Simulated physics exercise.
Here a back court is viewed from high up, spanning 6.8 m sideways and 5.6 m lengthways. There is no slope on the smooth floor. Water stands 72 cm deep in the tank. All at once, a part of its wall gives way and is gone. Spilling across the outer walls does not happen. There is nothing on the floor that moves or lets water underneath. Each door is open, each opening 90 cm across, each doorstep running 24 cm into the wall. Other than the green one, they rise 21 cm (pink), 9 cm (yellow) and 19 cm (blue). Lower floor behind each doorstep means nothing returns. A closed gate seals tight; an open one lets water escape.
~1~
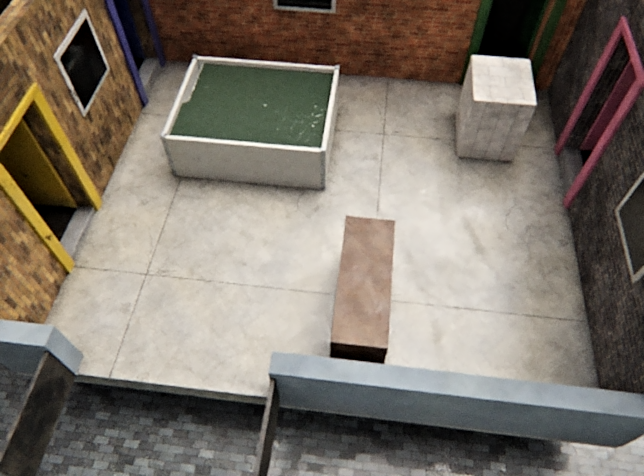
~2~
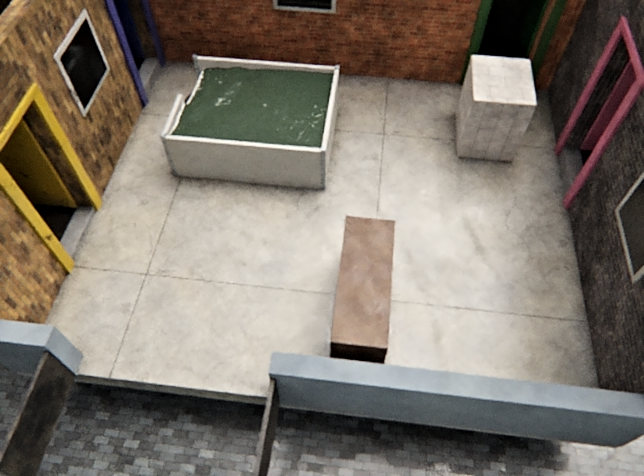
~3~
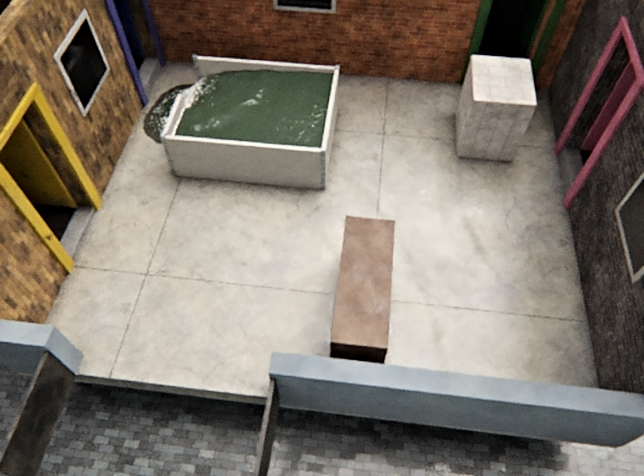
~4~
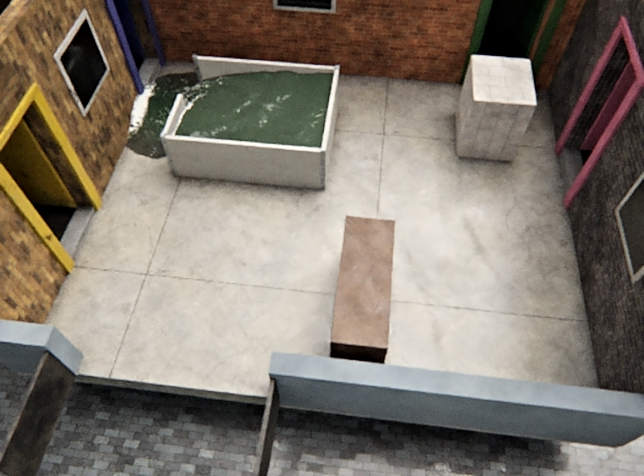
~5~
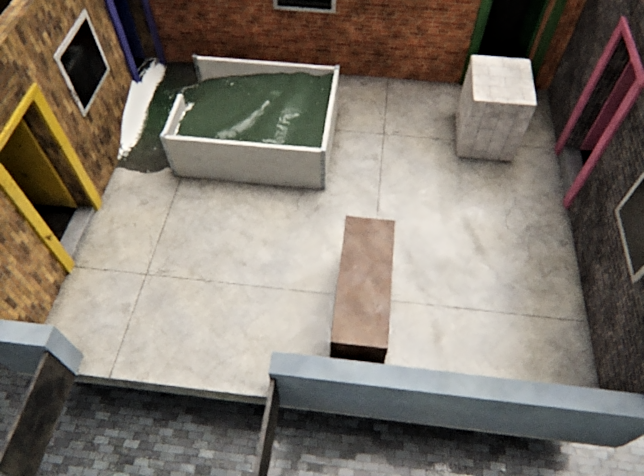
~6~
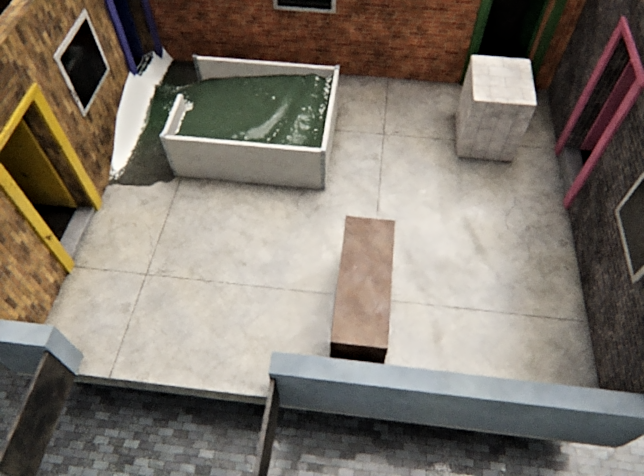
Green water poured out through a gap in the left side of a white tank in a walled court, foamed up against the brick wall, and spread across the pale floor near the blue door.
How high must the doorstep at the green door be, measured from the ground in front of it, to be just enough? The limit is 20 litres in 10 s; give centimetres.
About 10.5 cm.
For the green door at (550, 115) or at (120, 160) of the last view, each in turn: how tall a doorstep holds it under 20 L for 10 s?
Minimums: Roughly 17 cm and 13.0 cm.
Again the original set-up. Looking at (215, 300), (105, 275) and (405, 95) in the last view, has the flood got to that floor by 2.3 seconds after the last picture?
In order: Soaked, soaked, soaked.
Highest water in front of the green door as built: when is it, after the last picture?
The level tops out near 7.5 seconds.
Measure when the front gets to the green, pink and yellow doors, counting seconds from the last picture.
Green 2.4 s, pink 3.6 s, yellow 0.4 s.
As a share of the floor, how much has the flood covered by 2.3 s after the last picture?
45 %.
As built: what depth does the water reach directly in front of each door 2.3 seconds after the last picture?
Lab note, depth in cm: Green 1; pink 0; yellow 5; blue 33.
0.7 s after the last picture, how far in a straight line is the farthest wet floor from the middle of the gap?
Front distance: Approx. 3.4 m.
Then, 0.7 s after the last picture water covers 15 % of the floor, deepest (58 cm) near (162, 67); it has not reached the green door.
Then, 2.3 s after the last picture water covers 45 % of the floor, deepest (38 cm) near (162, 67); it has not reached the green door.
Then, 9.3 s after the last picture water covers 90 % of the floor, deepest (11 cm) near (144, 108); 11 cm at the green door, 0 litres in over its 23 cm doorstep.
At the green door as built, the water peaked near 13 cm, 7.5 s after the last picture.
With a doorstep of 9 cm, 30 litres would have come in within the 10 s; with 12.5 cm, 8 litres. So under 20 litres takes about 10.5 cm.
